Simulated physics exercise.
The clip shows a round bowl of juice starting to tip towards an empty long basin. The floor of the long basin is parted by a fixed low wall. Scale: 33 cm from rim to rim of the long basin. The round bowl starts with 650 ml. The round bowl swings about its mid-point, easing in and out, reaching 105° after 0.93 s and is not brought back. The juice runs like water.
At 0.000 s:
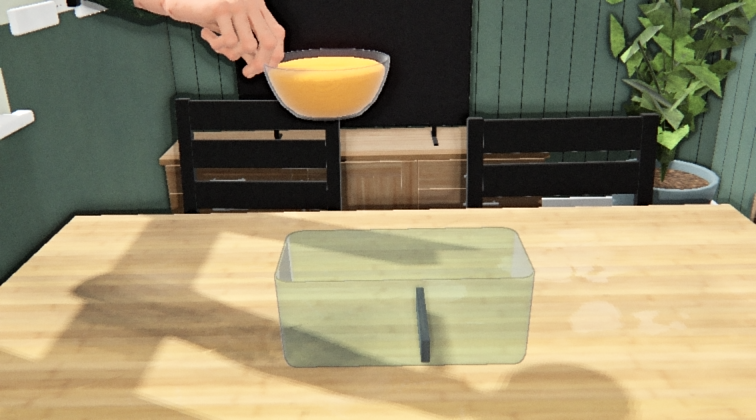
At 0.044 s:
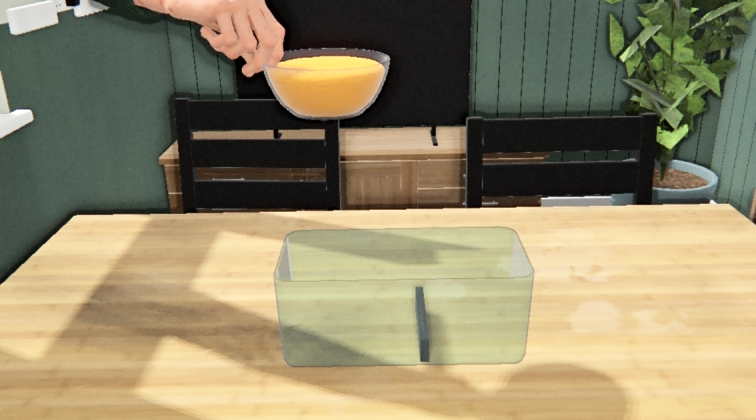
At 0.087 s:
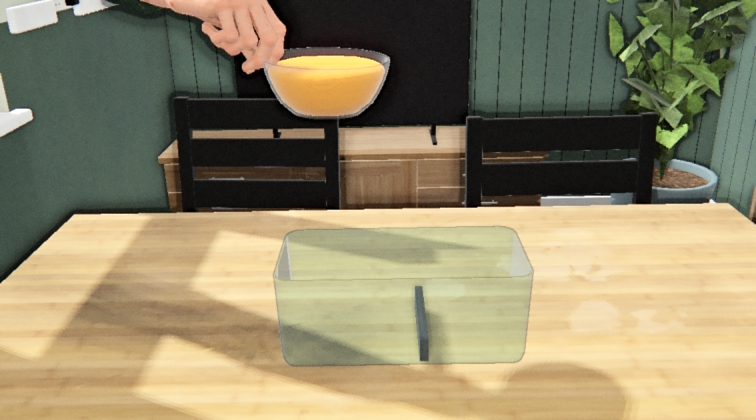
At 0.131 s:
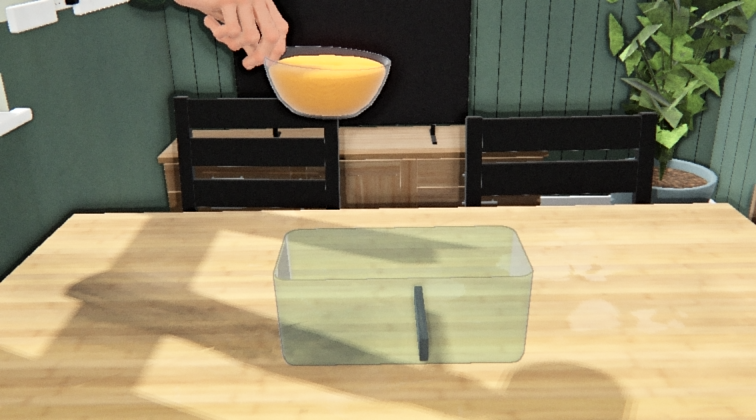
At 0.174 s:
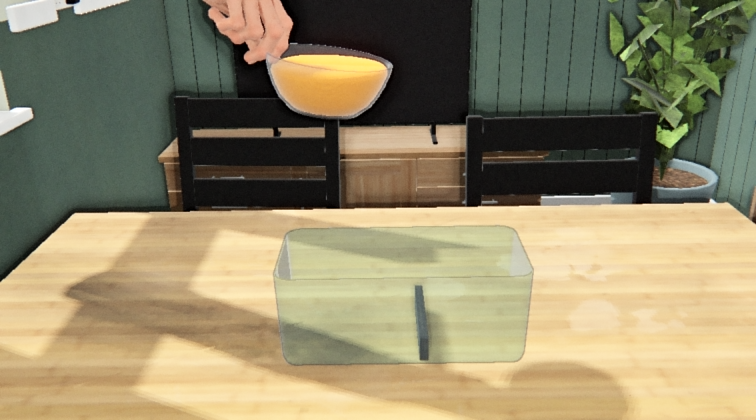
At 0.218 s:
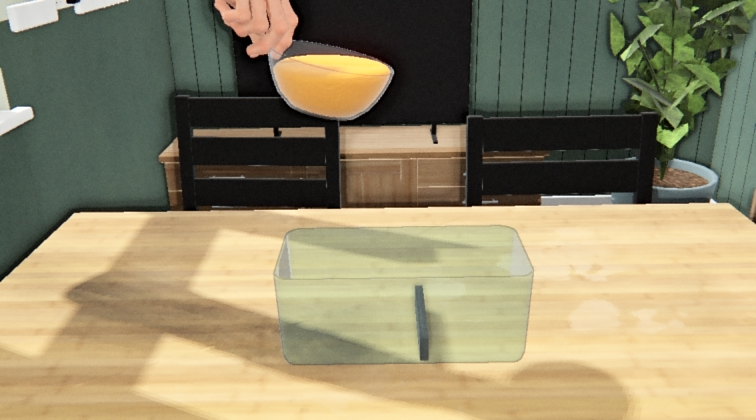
Round glass bowl of orange juice tilting slightly to the right in a person's hand above an empty long basin on a wooden table.
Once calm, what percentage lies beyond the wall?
About 74 per cent.
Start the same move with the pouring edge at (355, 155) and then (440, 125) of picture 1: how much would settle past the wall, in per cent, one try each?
In turn about 25 and 75 per cent.
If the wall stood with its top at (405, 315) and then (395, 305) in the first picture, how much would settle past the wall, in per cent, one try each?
First 80, then 95 per cent.
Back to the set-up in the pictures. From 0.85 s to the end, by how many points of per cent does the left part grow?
About 10 per cent.
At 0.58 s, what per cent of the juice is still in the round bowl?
About 32 per cent.
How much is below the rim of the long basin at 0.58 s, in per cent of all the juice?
Near 12 in a hundred.
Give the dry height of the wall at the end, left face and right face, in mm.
Left about 30 mm, right about 10 mm.
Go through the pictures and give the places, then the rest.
It leans 0°; its right rim is at (389, 60); the juice meets the walls at (269, 68) and (386, 65); the long basin's rim runs from (282, 256) to (525, 252); the wall's top is at (422, 313), in the first picture.
It leans 1°; its right rim is at (388, 60); the juice meets the walls at (269, 67) and (385, 65), in the second picture.
It leans 2°; its right rim is at (389, 61); the juice meets the walls at (269, 66) and (385, 66), in the third picture.
It leans 5°; its right rim is at (390, 64); the juice meets the walls at (269, 64) and (386, 66), in the fourth picture.
It leans 9°; its right rim is at (391, 67); the juice meets the walls at (271, 64) and (389, 68), in the fifth picture.
It leans 14°; its right rim is at (392, 73); the juice meets the walls at (274, 64) and (391, 68), in the sixth picture.
By 0.58 s the tilt is 73° and 31 per cent is still to pour, 1 is left of the wall and 12 right of it.
By 0.85 s the tilt is 103° and 0 per cent is still to pour, 13 is left of the wall and 75 right of it.
By 1.13 s the tilt is 105° and 0 per cent is still to pour, 23 is left of the wall and 75 right of it.
By 1.43 s the tilt is 105° and 0 per cent is still to pour, 24 is left of the wall and 75 right of it.
At rest 24 per cent lies left of the wall, 74 right of it and 2 outside.
